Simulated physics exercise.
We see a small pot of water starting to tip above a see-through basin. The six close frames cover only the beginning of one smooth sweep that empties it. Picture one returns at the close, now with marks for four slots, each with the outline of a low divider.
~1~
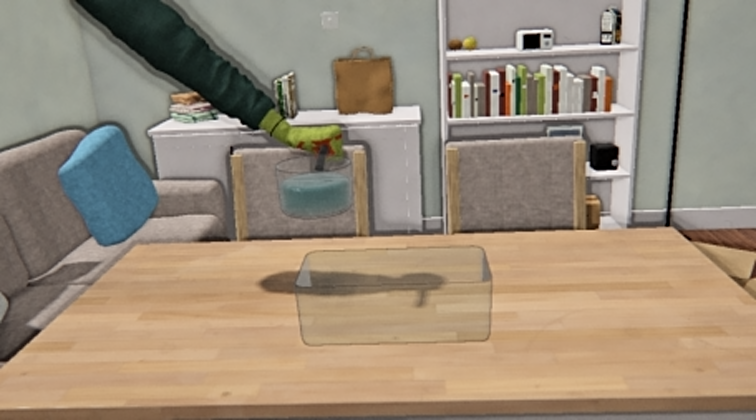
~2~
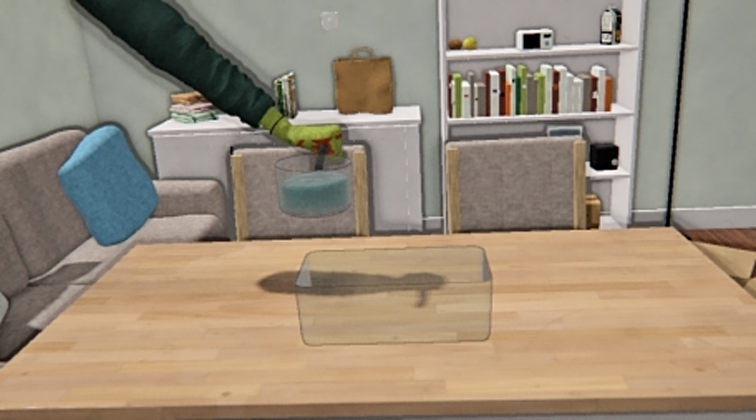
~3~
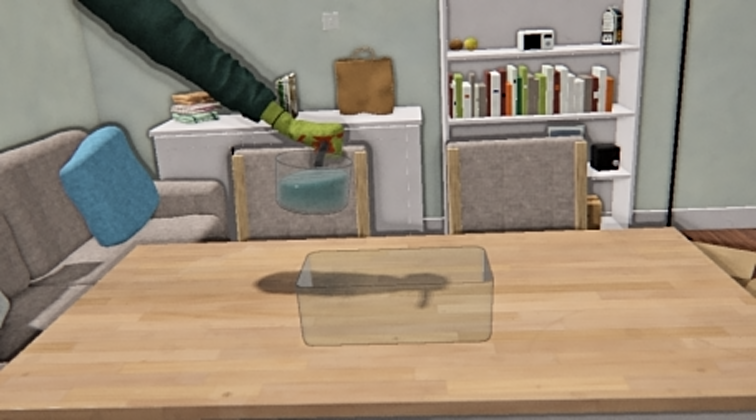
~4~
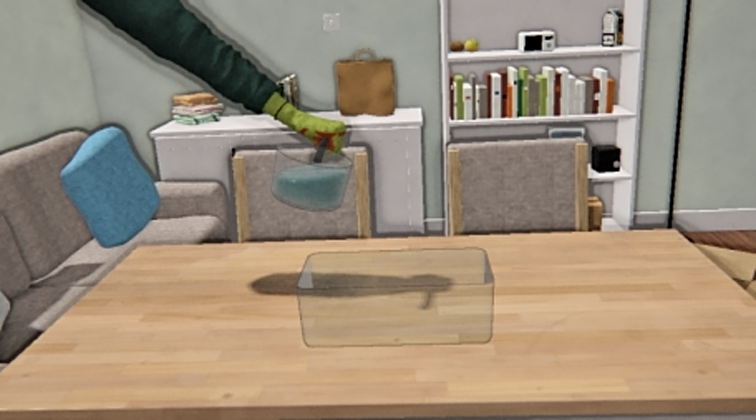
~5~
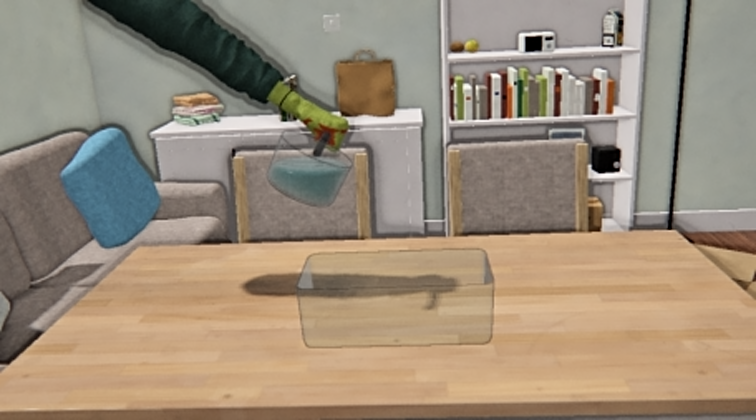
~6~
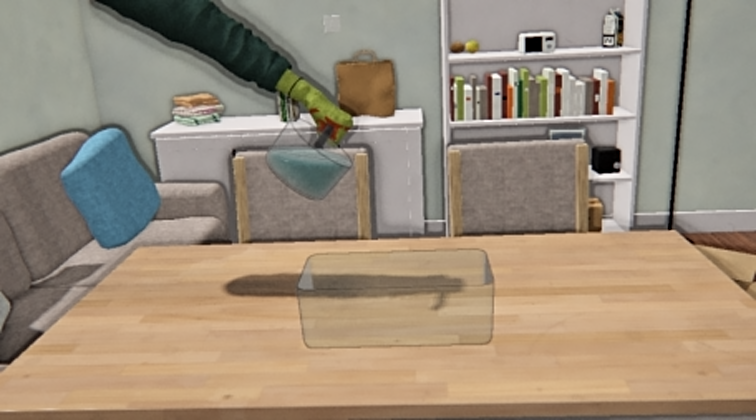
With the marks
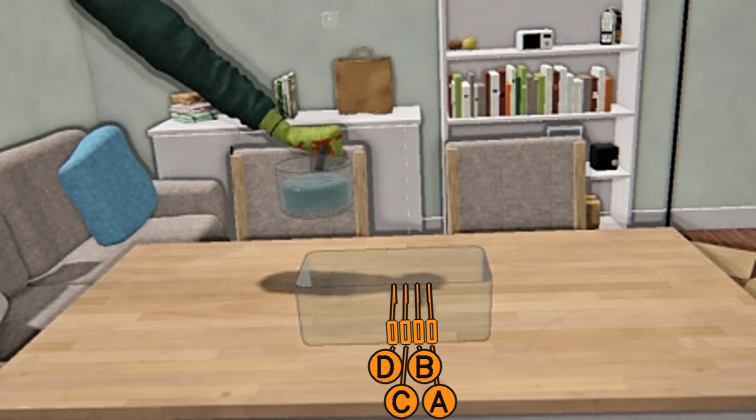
In a living room with a sofa and bookshelves, a green-gloved hand holds a small clear pot of bluish water upright above a see-through basin on a wooden table. After staying level briefly, the hand tilts the pot steadily to a steep slant, with all the water still inside.
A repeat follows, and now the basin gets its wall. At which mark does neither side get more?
Slot A does it best.
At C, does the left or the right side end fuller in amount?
The right one.
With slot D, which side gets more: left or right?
The right side.
On the marked copy, A at (432, 346); B at (419, 346); C at (406, 347); D at (393, 347).
With A, about 40 % ends left of the wall and 52 % right of it; 9 % is lost outside.
With B, about 20 % ends left of the wall and 72 % right of it; 8 % is lost outside.
With C, about 16 % ends left of the wall and 75 % right of it; 9 % is lost outside.
With D, about 13 % ends left of the wall and 80 % right of it; 7 % is lost outside.
